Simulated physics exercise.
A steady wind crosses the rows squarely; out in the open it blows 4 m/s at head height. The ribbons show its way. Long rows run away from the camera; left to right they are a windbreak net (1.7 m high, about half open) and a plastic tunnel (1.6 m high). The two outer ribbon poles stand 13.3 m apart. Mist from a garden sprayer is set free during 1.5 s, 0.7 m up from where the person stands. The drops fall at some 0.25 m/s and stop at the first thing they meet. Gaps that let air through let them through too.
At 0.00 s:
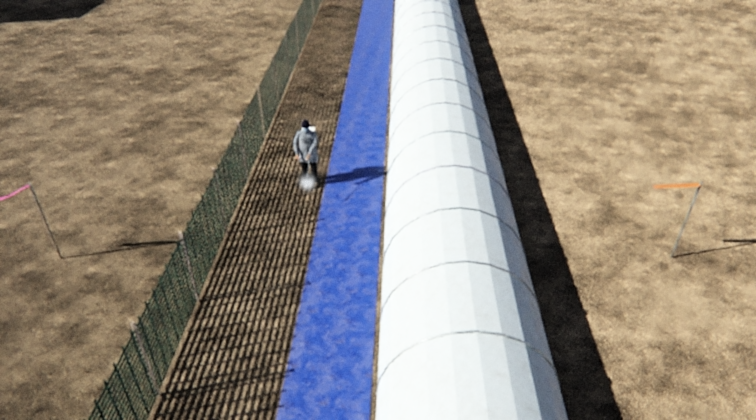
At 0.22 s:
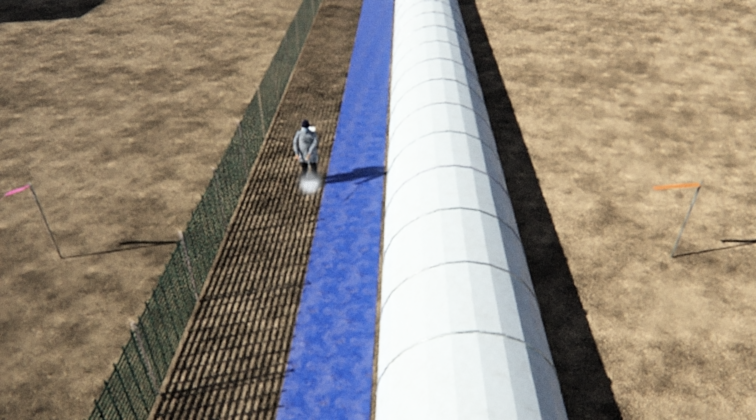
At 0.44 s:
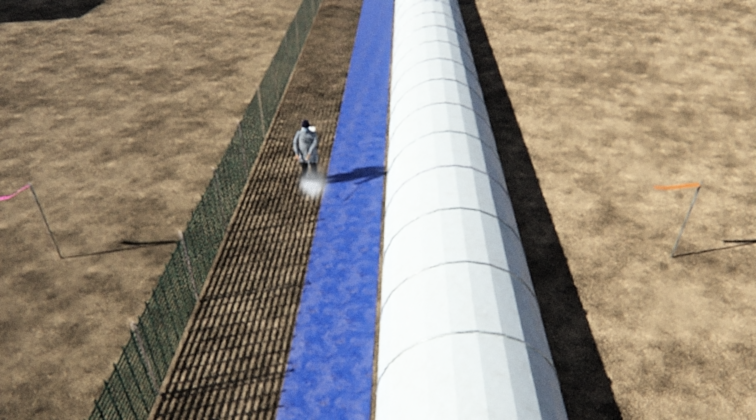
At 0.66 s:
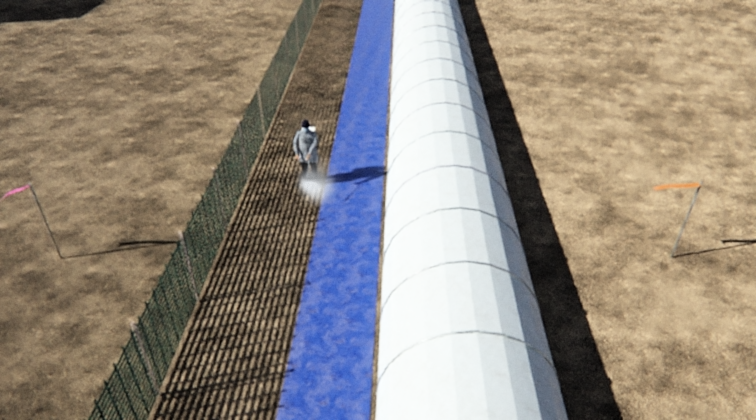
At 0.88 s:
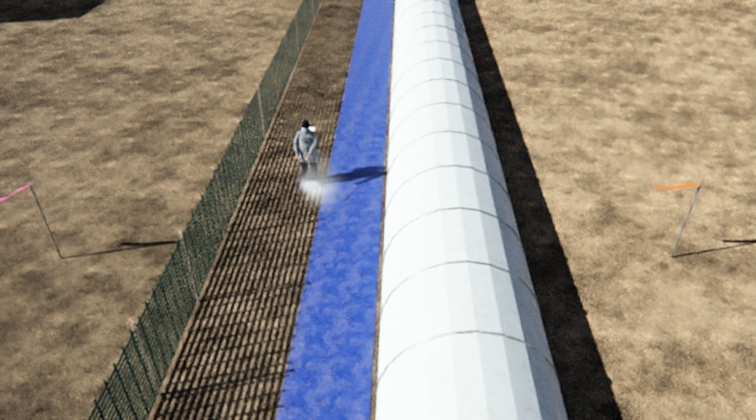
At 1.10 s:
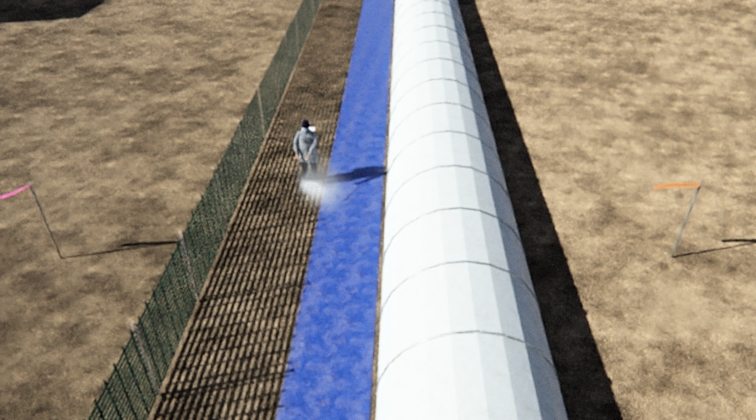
In a dry field, a figure in pale clothing stood still between a net fence and a long white tunnel while a small puff of mist near their feet spread rightward over the blue strip.
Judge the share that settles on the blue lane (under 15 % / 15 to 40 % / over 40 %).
The share landing there is above 40 %.
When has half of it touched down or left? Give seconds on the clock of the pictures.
At about 6.0 s.
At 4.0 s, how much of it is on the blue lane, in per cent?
Some 30 per cent.
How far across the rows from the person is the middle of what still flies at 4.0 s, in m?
Roughly 1.0 m.
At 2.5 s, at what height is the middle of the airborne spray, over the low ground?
About 0.6 m.
After 2.5 s, 89 % is in the air or yet to come; 10 % lies on the blue lane; the middle of what still flies is 0.6 m above the low ground, near (336, 184).
After 4.0 s, 69 % is in the air or yet to come; 29 % lies on the blue lane; the middle of what still flies is 0.7 m above the low ground, near (350, 181).
After 8.0 s, 34 % is in the air or yet to come; 53 % lies on the blue lane; the middle of what still flies is 1.0 m above the low ground, near (342, 171).
After 20.0 s, 3 % is in the air or yet to come; 61 % lies on the blue lane.
After 45.0 s, 0 % is in the air or yet to come; 61 % lies on the blue lane.
